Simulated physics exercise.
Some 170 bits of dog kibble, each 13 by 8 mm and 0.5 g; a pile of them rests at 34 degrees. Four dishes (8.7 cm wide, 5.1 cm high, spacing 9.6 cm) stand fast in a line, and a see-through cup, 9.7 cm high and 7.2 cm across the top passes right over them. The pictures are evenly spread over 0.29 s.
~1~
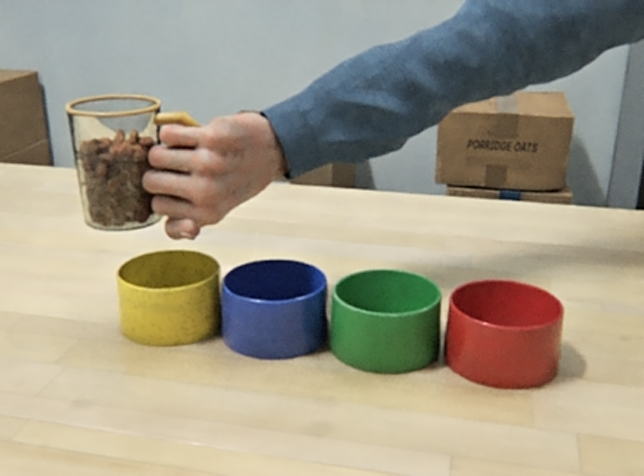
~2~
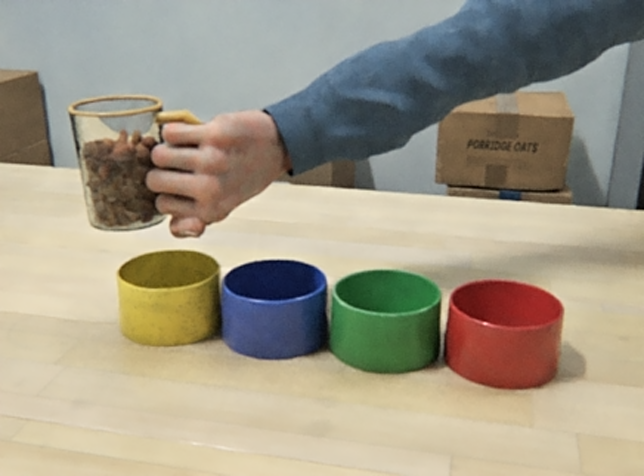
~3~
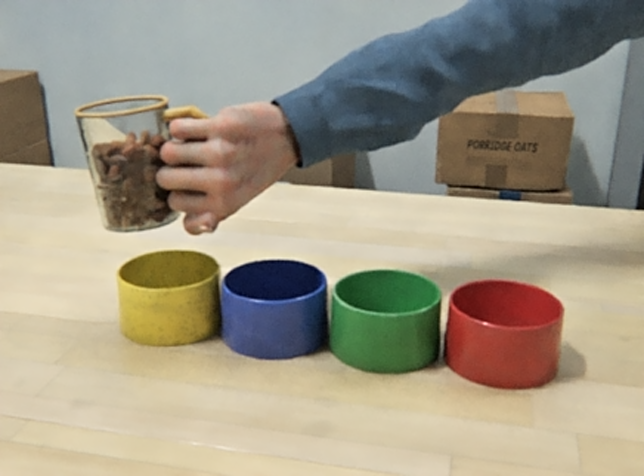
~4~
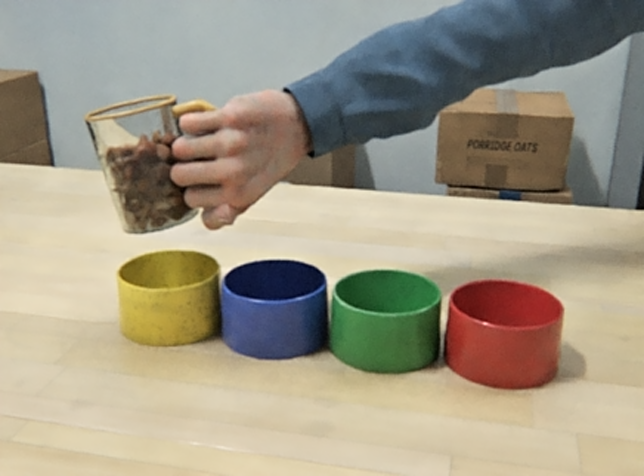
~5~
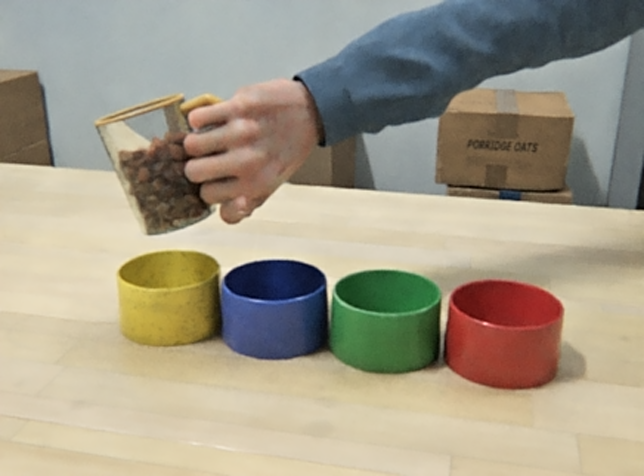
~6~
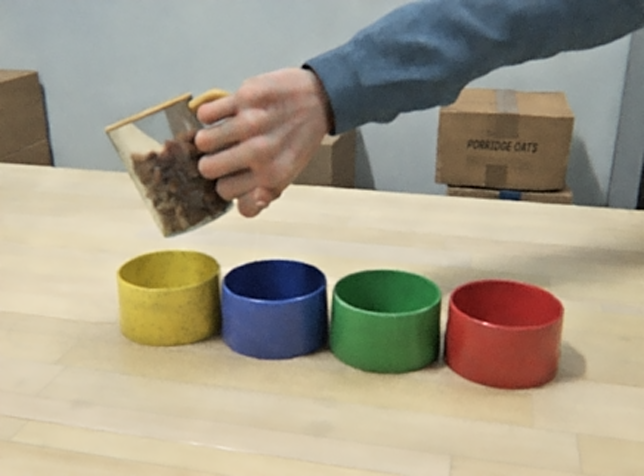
A clear cup of brown pieces, held by a hand in a blue sleeve, moved slowly right and tilted to the left above yellow, blue, green and red dishes lined up on a table.
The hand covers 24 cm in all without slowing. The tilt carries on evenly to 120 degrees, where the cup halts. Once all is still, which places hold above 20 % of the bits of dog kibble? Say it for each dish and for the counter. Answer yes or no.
Red: No, blue: Yes, green: Yes, yellow: No, counter: Yes.
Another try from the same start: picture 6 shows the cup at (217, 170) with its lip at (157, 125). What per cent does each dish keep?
Red 0; blue 30; green 40; yellow 0.
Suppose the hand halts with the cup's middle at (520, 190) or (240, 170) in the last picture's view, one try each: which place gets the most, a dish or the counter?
Most goes to: Green, then yellow.
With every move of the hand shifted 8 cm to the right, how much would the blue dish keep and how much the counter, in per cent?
Then: Blue 0, counter 20.
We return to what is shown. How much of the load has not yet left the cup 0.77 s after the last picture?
About 100 per cent.
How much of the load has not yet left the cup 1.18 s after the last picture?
About 50 per cent.
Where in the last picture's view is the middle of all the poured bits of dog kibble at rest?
Around (329, 330).
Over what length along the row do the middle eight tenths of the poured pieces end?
Roughly 12 cm.
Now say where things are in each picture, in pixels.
The first frame shows cup at (119, 163), tilt 0 degrees, lip at (74, 103), moved 0.0 cm; middle of the pieces at (127, 179); yellow dish at (169, 269); blue dish at (275, 280); green dish at (387, 291); red dish at (506, 303).
The second frame shows cup at (123, 163), tilt 1 degrees, lip at (76, 105), moved 0.3 cm; middle of the pieces at (130, 179).
The third frame shows cup at (133, 164), tilt 6 degrees, lip at (82, 108), moved 1.2 cm; middle of the pieces at (141, 180).
The fourth frame shows cup at (146, 165), tilt 12 degrees, lip at (92, 114), moved 2.5 cm; middle of the pieces at (157, 180).
The fifth frame shows cup at (160, 166), tilt 17 degrees, lip at (102, 120), moved 3.7 cm; middle of the pieces at (172, 180).
The sixth frame shows cup at (174, 167), tilt 23 degrees, lip at (113, 127), moved 4.9 cm; middle of the pieces at (187, 181); yellow dish at (169, 269); blue dish at (275, 280); green dish at (387, 291); red dish at (506, 303).
Then, 0.47 s after the last picture, tilt 70 degrees; cup holds 100 %.
Then, 0.77 s after the last picture, tilt 100 degrees; cup holds 100 %.
Then, 1.18 s after the last picture, tilt 120 degrees; cup holds 50 %, blue 10 %, green 25 %.
In the end, red 0 %, blue 35 %, green 40 %, yellow 0 %, counter 30 %.
